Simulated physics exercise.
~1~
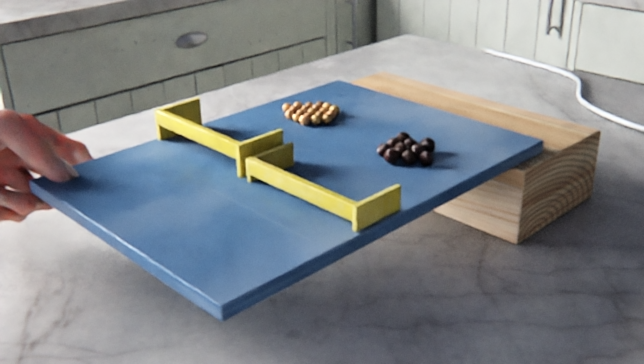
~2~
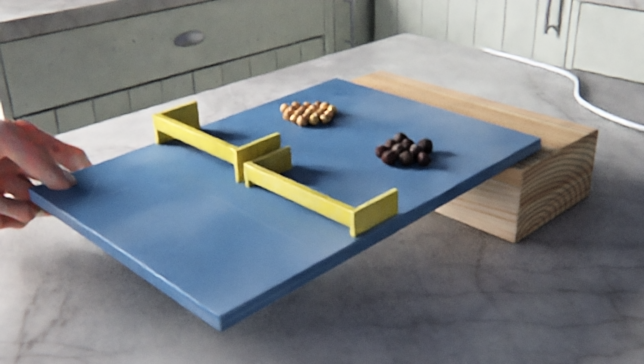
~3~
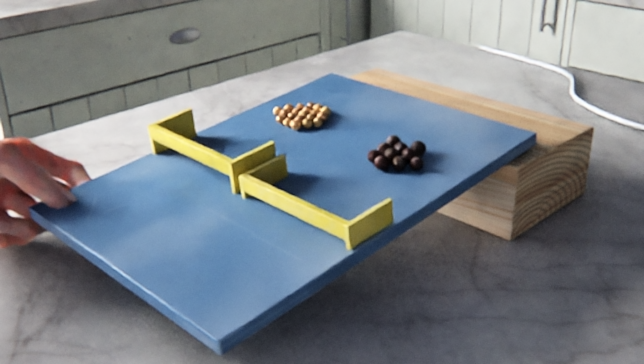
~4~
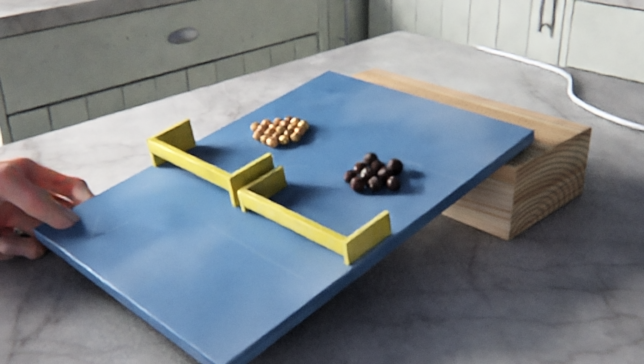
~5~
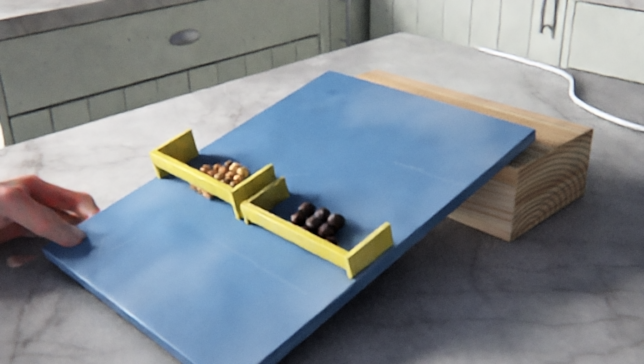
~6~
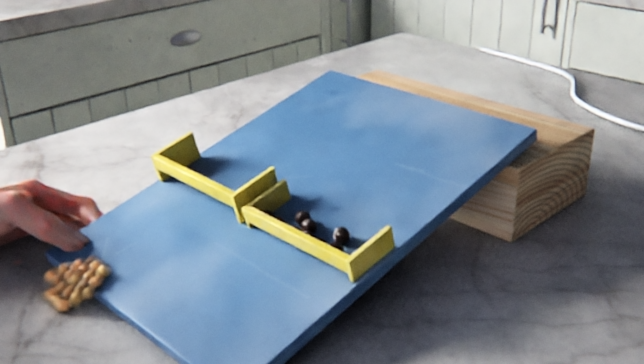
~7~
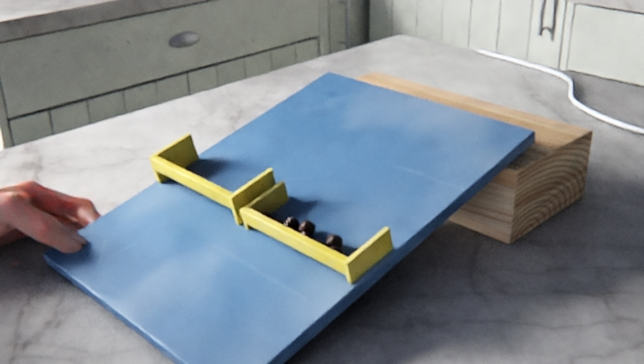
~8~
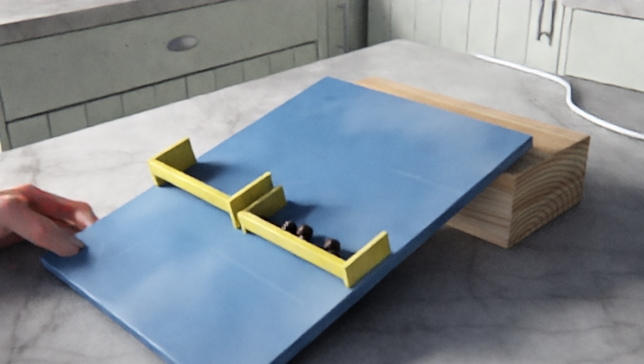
The video shows a hand lowering one end of a blue board propped on a wooden block, and two clusters of small pieces slide down toward yellow barriers. The tan pieces pass the farther barrier and leave the board, while some dark ones remain against the nearer barrier.
